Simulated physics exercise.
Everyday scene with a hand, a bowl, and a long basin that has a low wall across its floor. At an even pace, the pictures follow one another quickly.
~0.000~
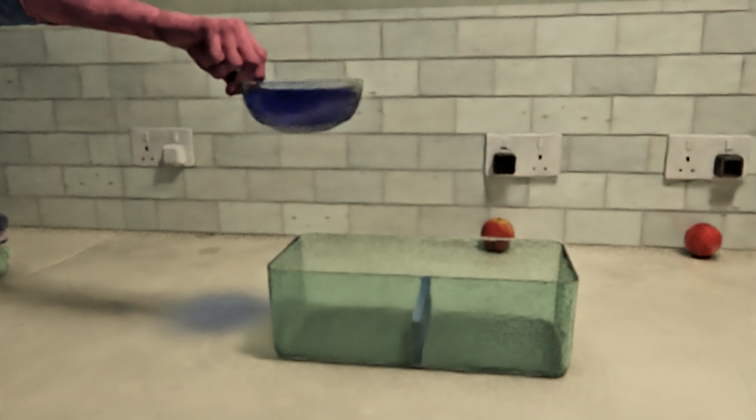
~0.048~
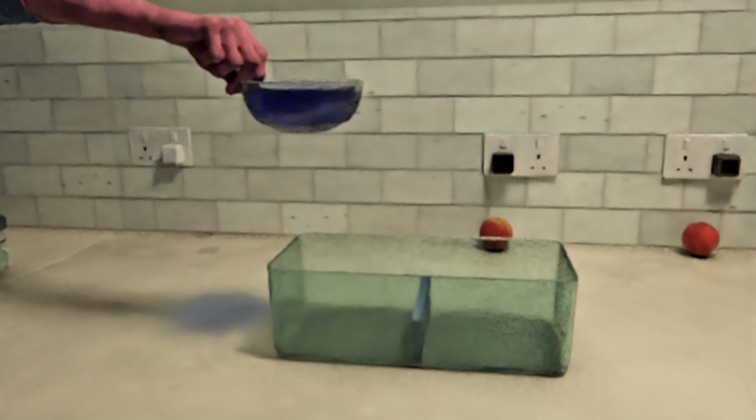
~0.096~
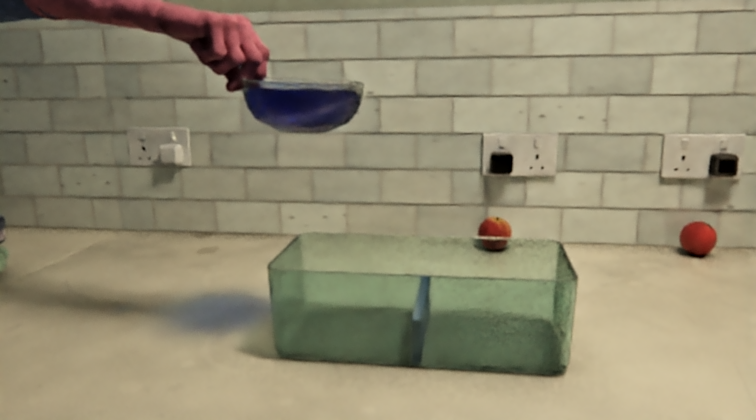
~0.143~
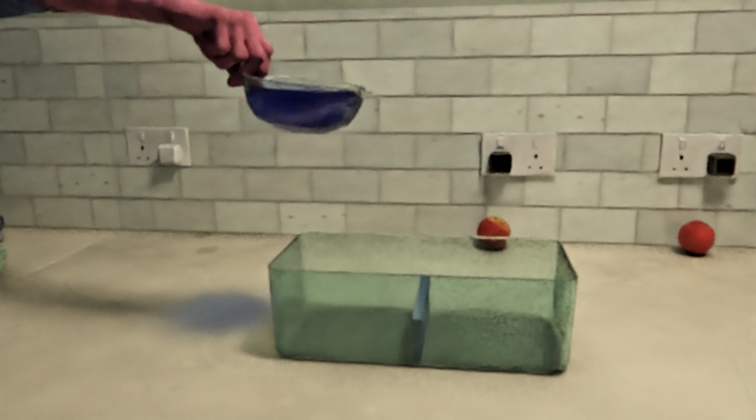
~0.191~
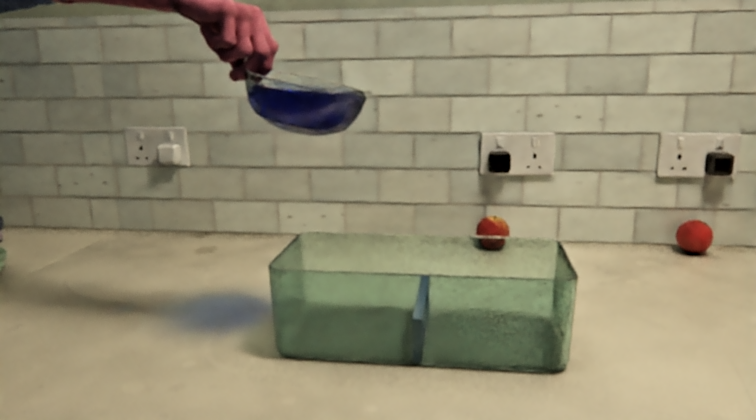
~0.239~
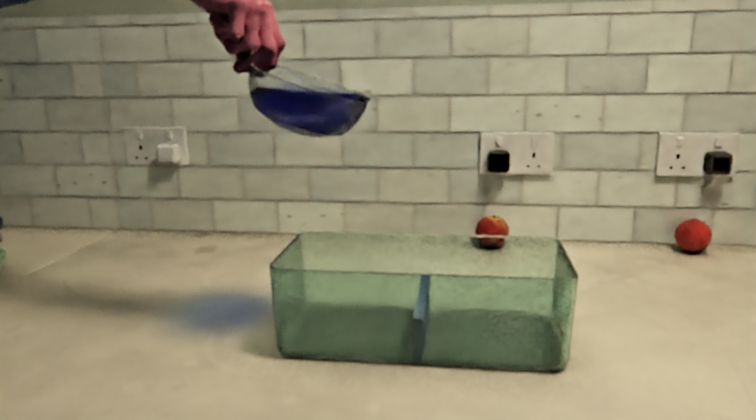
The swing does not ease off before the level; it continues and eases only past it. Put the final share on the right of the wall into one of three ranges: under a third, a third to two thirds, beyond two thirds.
The right of the wall is going to hold one third to two thirds.
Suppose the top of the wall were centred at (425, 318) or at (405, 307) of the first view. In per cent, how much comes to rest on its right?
The first gives 45 %, the second 70 %.
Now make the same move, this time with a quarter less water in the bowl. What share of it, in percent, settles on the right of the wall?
25 in a hundred.
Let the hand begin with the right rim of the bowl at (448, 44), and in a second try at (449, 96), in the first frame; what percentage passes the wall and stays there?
In turn 95 and 95 in a hundred.
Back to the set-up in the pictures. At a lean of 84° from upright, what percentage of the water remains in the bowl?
Near 15 per cent.
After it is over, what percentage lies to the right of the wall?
Around 45 percent.
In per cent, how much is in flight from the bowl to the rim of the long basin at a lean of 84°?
It's about 55 per cent.
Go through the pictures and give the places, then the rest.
Tilt 0°; pouring edge (361, 82); surface from (250, 89) to (360, 88); the long basin's rim runs from (285, 251) to (570, 261); the wall's top is at (422, 298), in the first picture.
Tilt 1°; pouring edge (361, 83); surface from (250, 89) to (360, 88), in the second picture.
Tilt 3°; pouring edge (362, 86); surface from (250, 88) to (361, 91), in the third picture.
Tilt 7°; pouring edge (363, 90); surface from (252, 87) to (362, 91), in the fourth picture.
Tilt 13°; pouring edge (365, 96); surface from (255, 86) to (363, 92), in the fifth picture.
Tilt 20°; pouring edge (366, 104); surface from (257, 87) to (367, 99); 2 per cent is over the edge, in the sixth picture.
Then, 0.58 s in, the tilt is 84° and 16 per cent is still to pour, 9 is left of the wall and 21 right of it.
Then, 0.83 s in, the tilt is 113° and 0 per cent is still to pour, 52 is left of the wall and 43 right of it.
Then, 1.10 s in, the tilt is 114° and 0 per cent is still to pour, 54 is left of the wall and 44 right of it.
Then, 1.38 s in, the tilt is 114° and 0 per cent is still to pour, 54 is left of the wall and 44 right of it.
Finally, 54 per cent lies left of the wall, 44 right of it and 2 outside.
